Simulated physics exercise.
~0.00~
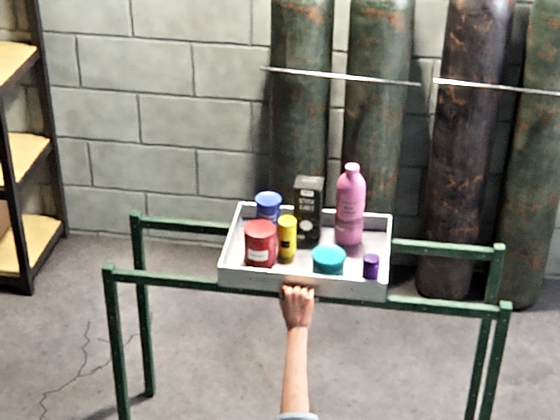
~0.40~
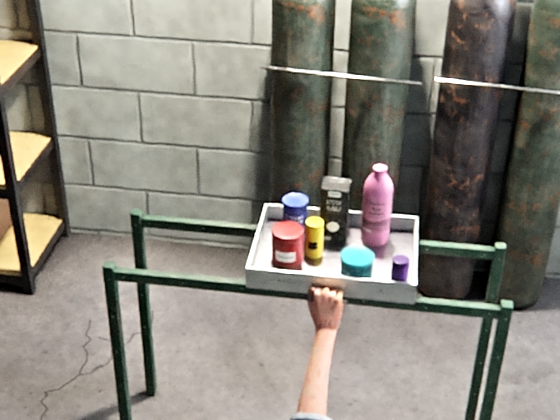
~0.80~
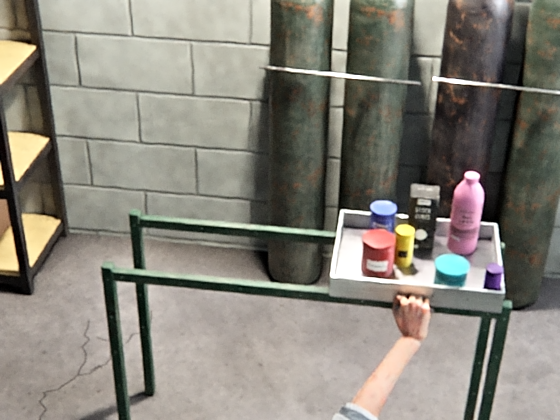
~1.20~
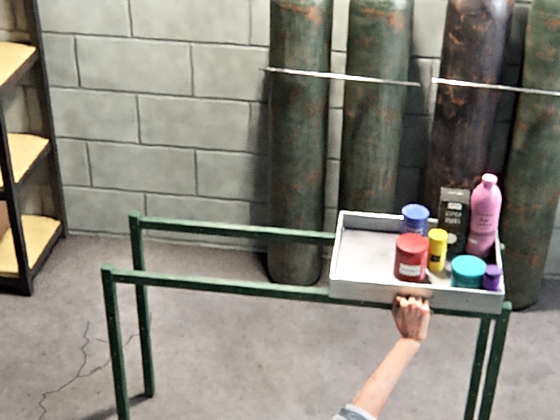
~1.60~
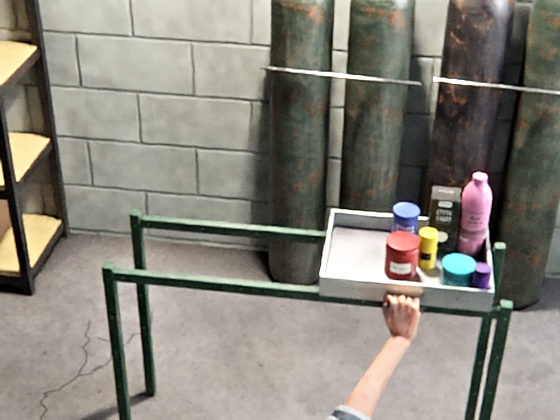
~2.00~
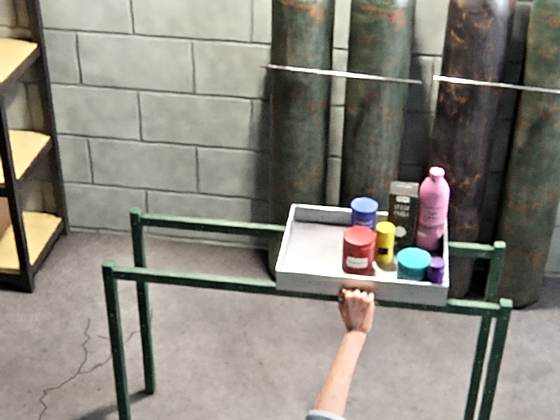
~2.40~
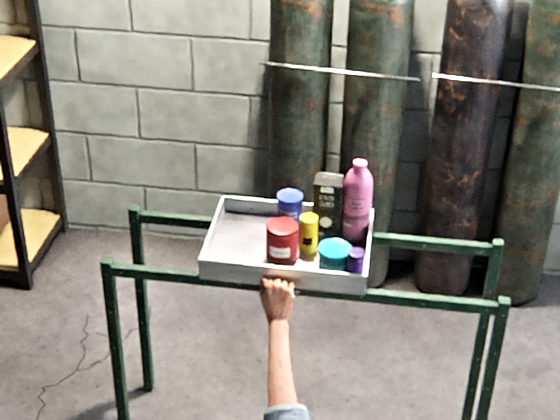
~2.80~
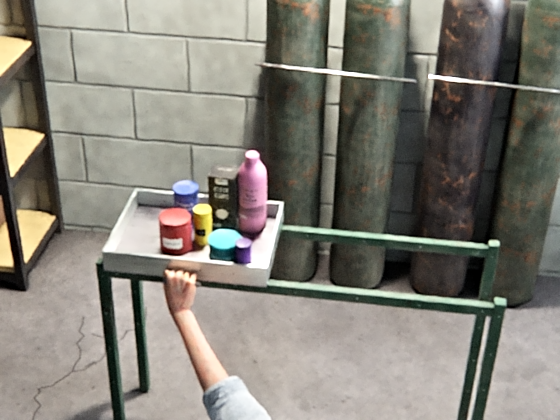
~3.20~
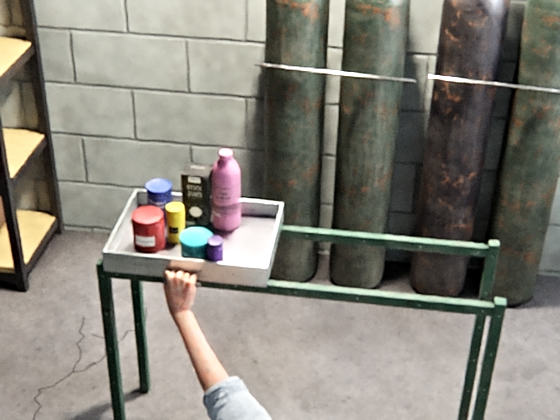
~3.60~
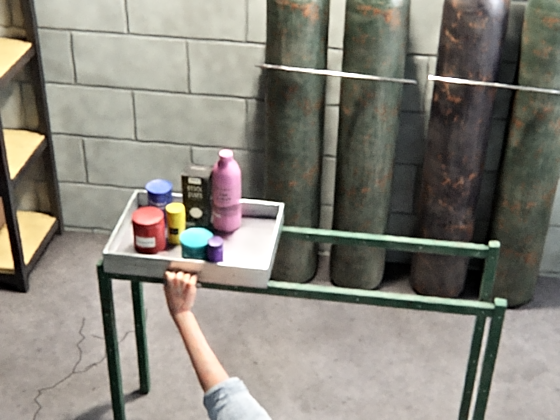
A white tray of jars, bottles and a black carton was pushed right along a green frame by a hand, and its items slid rightward as it stopped; then the hand moved it to the left end, where they shifted left and stayed upright.
